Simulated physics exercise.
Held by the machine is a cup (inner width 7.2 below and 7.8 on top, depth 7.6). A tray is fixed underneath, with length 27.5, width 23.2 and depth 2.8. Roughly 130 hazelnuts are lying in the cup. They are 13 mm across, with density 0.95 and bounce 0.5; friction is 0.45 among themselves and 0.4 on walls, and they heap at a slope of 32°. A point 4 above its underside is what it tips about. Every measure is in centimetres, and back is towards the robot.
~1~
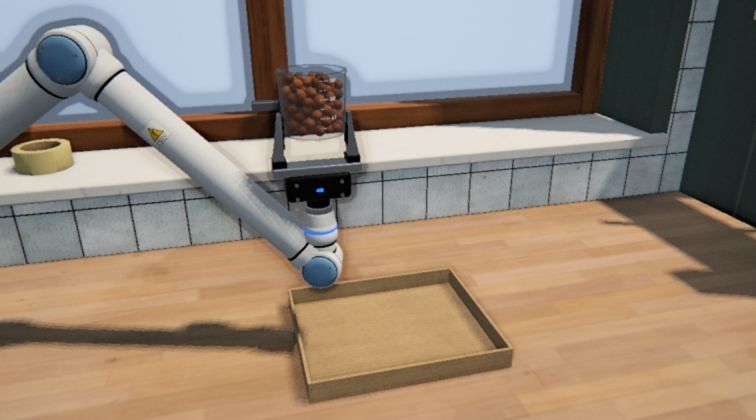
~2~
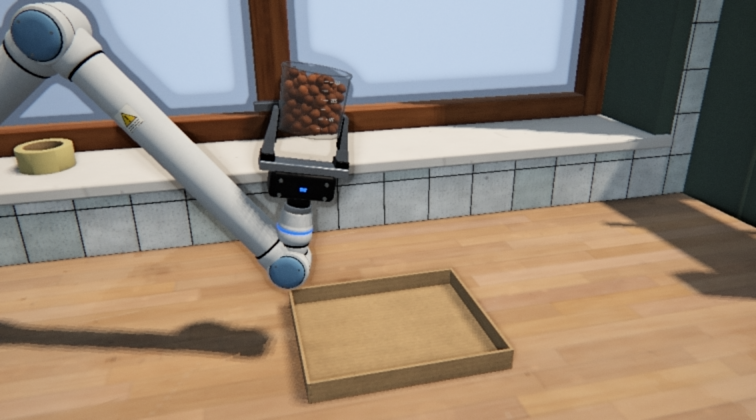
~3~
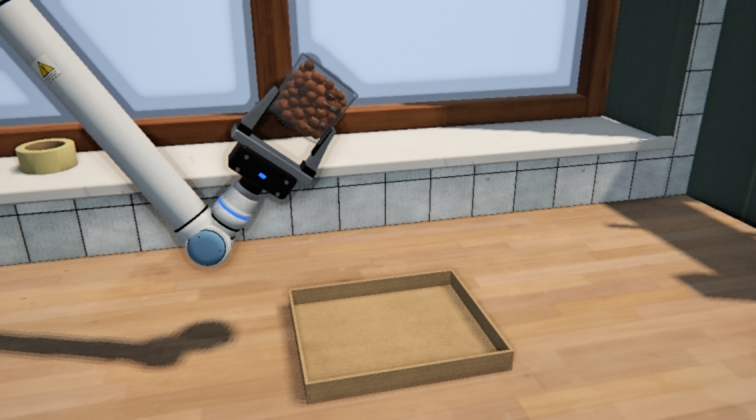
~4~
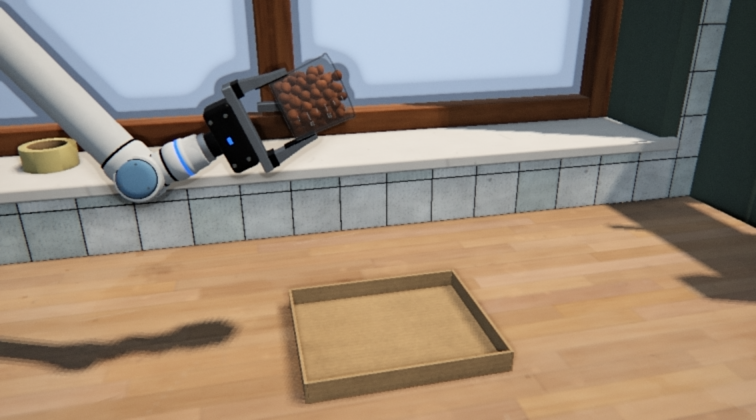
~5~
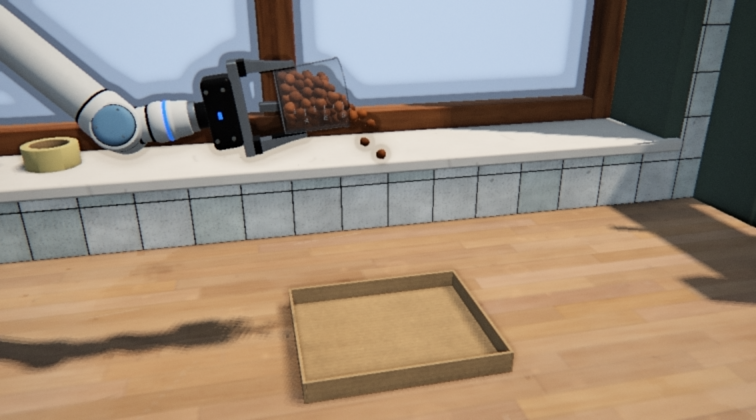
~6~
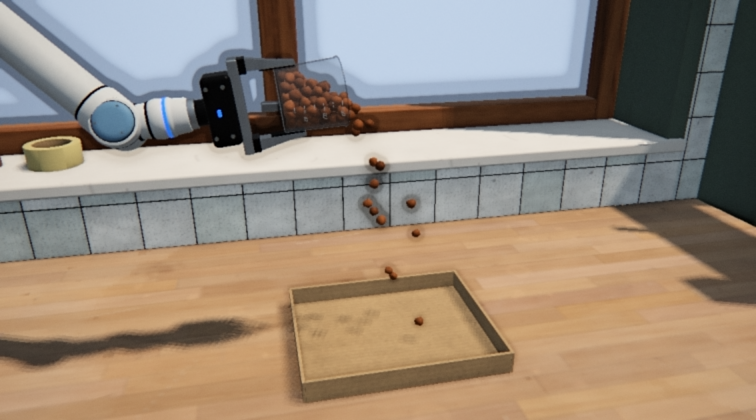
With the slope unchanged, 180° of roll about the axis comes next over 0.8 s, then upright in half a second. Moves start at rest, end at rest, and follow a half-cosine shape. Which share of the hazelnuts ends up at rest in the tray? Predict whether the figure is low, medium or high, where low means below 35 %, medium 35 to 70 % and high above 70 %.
Medium.
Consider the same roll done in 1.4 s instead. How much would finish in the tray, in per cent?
In that case around 55 percent.
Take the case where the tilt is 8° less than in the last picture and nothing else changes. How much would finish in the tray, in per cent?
30 per cent or so.
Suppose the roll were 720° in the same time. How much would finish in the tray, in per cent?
In that case some 50 per cent.
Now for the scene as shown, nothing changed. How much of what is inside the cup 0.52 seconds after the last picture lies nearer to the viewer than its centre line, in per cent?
Looks like around 35 per cent is in the front half.
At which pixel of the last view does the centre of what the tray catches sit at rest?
The middle lies at roughly (413, 319).
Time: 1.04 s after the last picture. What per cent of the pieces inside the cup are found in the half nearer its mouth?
About 35 percent.
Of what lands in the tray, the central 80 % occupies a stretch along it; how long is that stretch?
22 cm or thereabouts.
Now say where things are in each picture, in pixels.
In the first picture, cup middle at (313, 103), upright; upper third of the load around (312, 88), from x 285 to 340, top at y 80; 127 in the cup.
In the second picture, cup middle at (313, 102), tipped 11°; upper third of the load around (310, 87), from x 285 to 340, top at y 75.
In the third picture, cup middle at (312, 101), tipped 39°; upper third of the load around (310, 85), from x 280 to 340, top at y 65.
In the fourth picture, cup middle at (311, 99), tipped 68°; upper third of the load around (312, 86), from x 280 to 345, top at y 70.
In the fifth picture, cup middle at (310, 98), tipped 84°; upper third of the load around (304, 87), from x 285 to 380, top at y 75; 123 in the cup, 4 in flight or on a rim.
In the sixth picture, cup middle at (310, 96), tipped 84°; upper third of the load around (302, 89), from x 285 to 420, top at y 75; 113 in the cup, 2 in the tray, 12 in flight or on a rim.
Then, 0.52 s after the last picture, tipped 84°, highest piece 38 above the table; 83 in the cup, 30 in the tray, 14 in flight or on a rim.
Then, 1.04 s after the last picture, tipped 44°, highest piece 37 above the table; 64 in the cup, 58 in the tray, 2 on the table or floor, 3 in flight or on a rim.
Then, 1.50 s after the last picture, upright, highest piece 38 above the table; 64 in the cup, 61 in the tray, 2 on the table or floor.
Then, 2.20 s after the last picture, upright, highest piece 38 above the table; 64 in the cup, 61 in the tray, 2 on the table or floor.
Final count, 64 in the cup, 61 in the tray, 2 on the table or floor. That is 48 % in the tray.
